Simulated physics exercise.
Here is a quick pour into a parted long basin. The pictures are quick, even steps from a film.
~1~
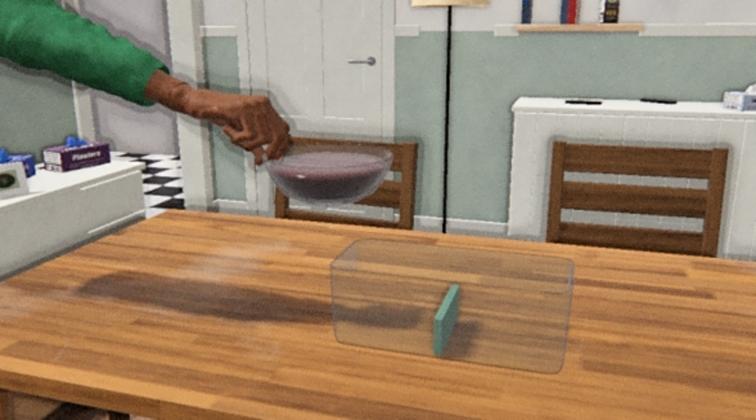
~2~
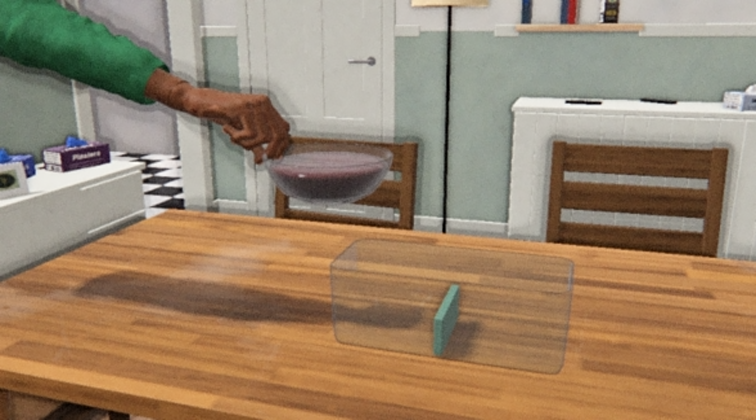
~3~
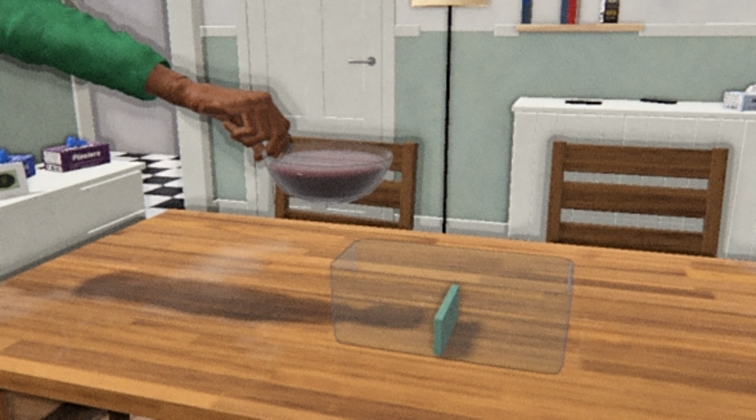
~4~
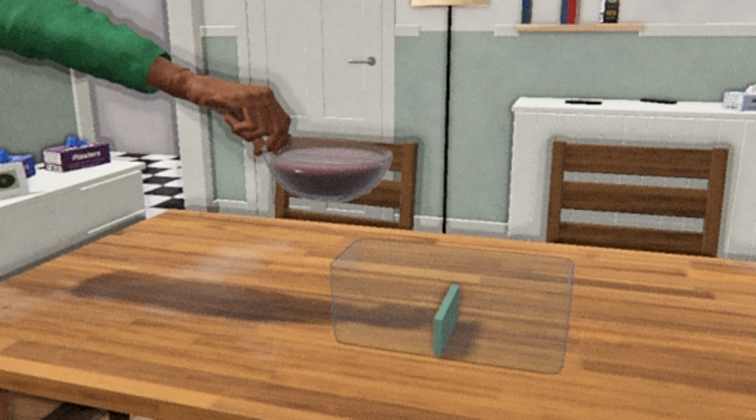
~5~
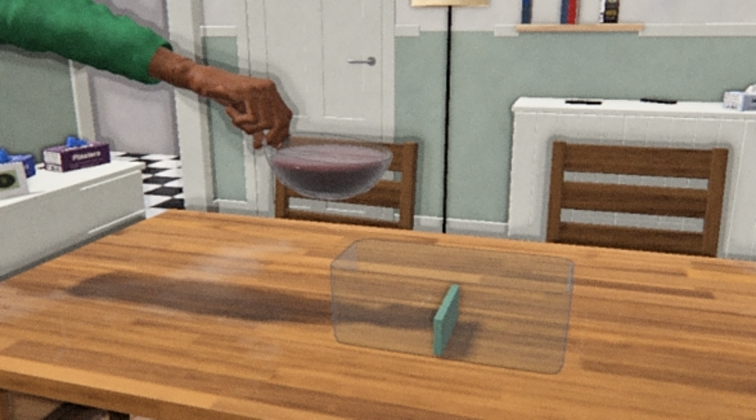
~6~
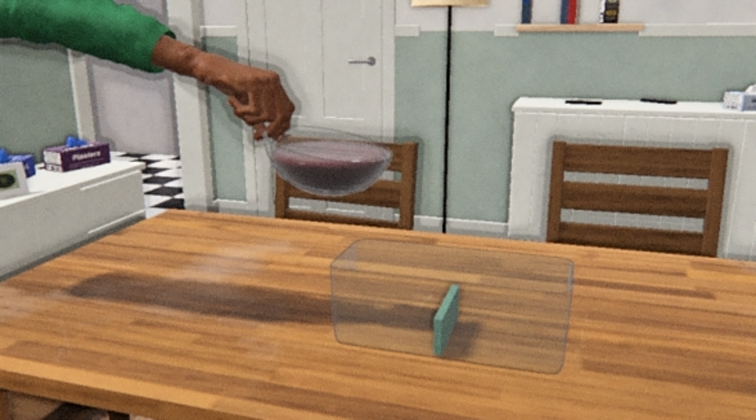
In a dining room, a hand slowly tilting a glass bowl of dark red liquid rightward above a clear, divided container.
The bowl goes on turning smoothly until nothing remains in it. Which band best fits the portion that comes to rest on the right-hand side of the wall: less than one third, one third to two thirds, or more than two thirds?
Honestly, the portion right of the wall rises beyond two thirds.
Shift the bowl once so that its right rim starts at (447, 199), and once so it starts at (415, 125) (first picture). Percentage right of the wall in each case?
95 % and 90 %.
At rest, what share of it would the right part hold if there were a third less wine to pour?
About 75 parts in a hundred, give or take.
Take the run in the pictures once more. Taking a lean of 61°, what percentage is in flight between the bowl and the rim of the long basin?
Around 45 in a hundred, more or less.
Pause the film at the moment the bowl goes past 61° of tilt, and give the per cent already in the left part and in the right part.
Left: 10 %. Right: 15 %.
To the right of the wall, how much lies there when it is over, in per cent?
Some 80 per cent.
A moment on, the bowl is tipped part way and 33 per cent is still to pour, 10 is left of the wall and 13 right of it.
Next, the bowl is tipped on its side and 0 per cent is still to pour, 16 is left of the wall and 77 right of it.
Then the bowl is tipped right over and 0 per cent is still to pour, 18 is left of the wall and 80 right of it.
Later the bowl is tipped right over and 0 per cent is still to pour, 18 is left of the wall and 80 right of it.
In the end 18 per cent lies left of the wall, 80 right of it and 2 outside.
